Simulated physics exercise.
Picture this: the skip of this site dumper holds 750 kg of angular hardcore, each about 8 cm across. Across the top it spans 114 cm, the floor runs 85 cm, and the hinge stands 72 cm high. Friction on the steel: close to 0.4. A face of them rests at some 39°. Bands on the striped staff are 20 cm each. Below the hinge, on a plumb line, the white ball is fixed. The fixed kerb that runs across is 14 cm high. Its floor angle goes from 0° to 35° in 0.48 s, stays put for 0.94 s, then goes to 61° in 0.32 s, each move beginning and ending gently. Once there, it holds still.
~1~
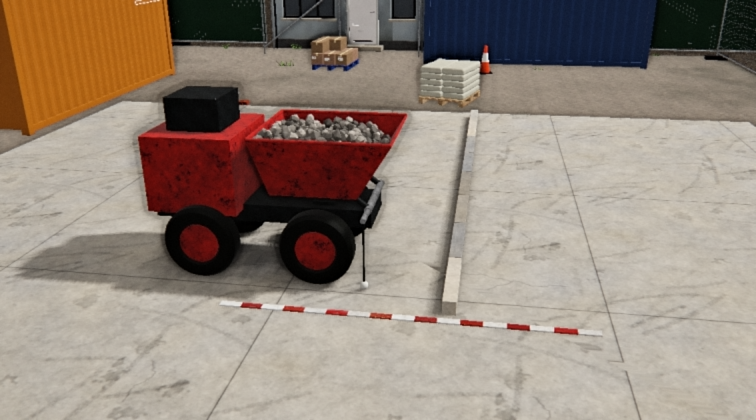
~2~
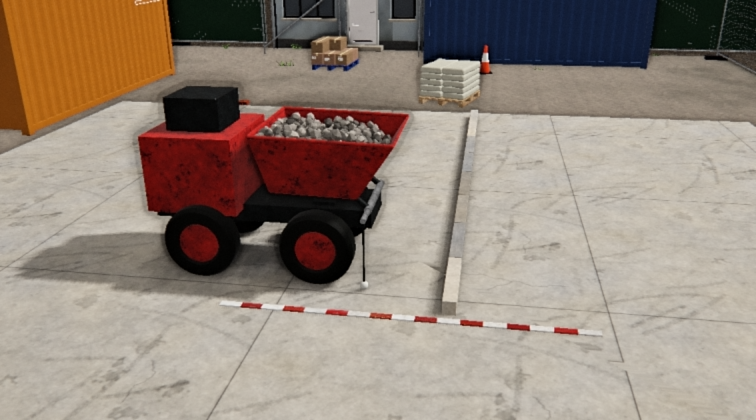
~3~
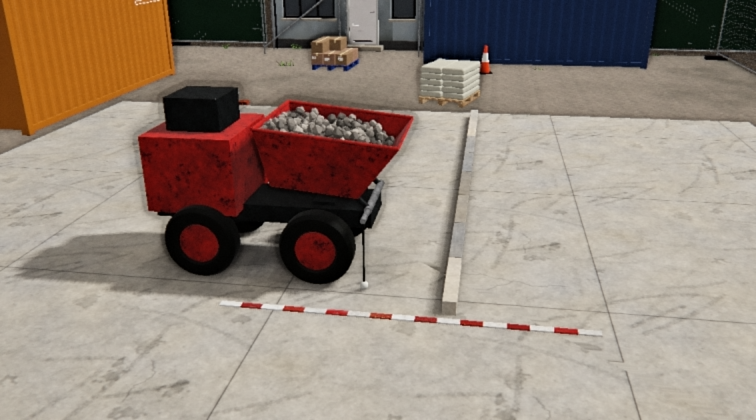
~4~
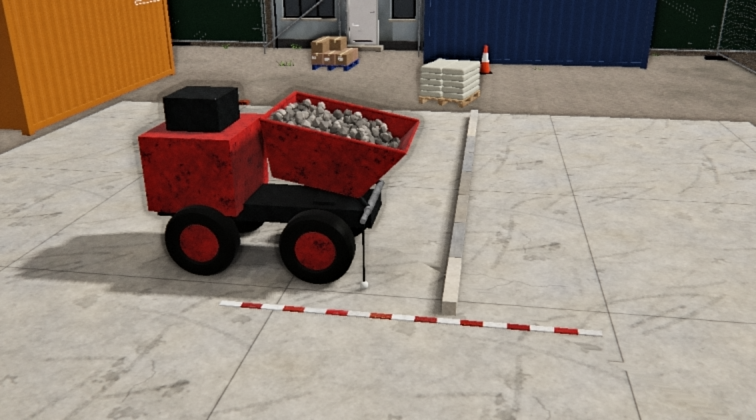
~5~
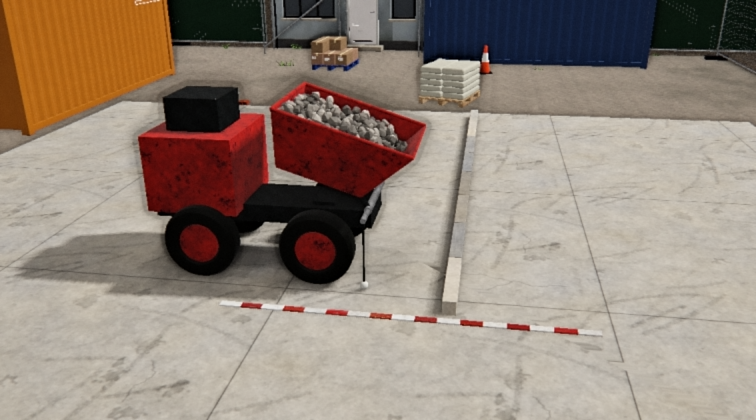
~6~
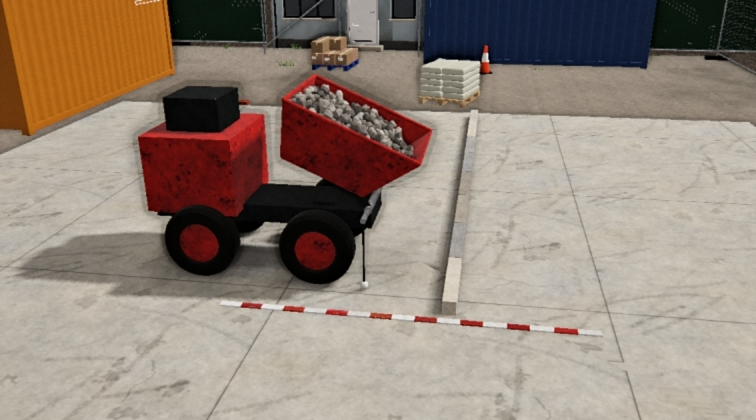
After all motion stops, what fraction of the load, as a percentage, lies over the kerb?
Roughly 45 per cent of the load is over the kerb.
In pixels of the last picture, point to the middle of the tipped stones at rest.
Roughly at pixel (495, 264).
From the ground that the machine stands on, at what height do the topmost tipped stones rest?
It rests some 28 cm higher than the ground the machine stands on.
A little later the floor is at 32°; 100 % in the skip; the foremost stones are at (412, 159).
Then the floor is at 35°; 100 % in the skip; the foremost stones are at (429, 160).
Later still the floor is at 61°; 72 % in the skip, 5 % on this side of the kerb, 24 % over the kerb; the foremost stones are at (539, 288).
In the end the floor is at 61°; 53 % in the skip, 3 % on this side of the kerb, 44 % over the kerb; the foremost stones are at (611, 265).
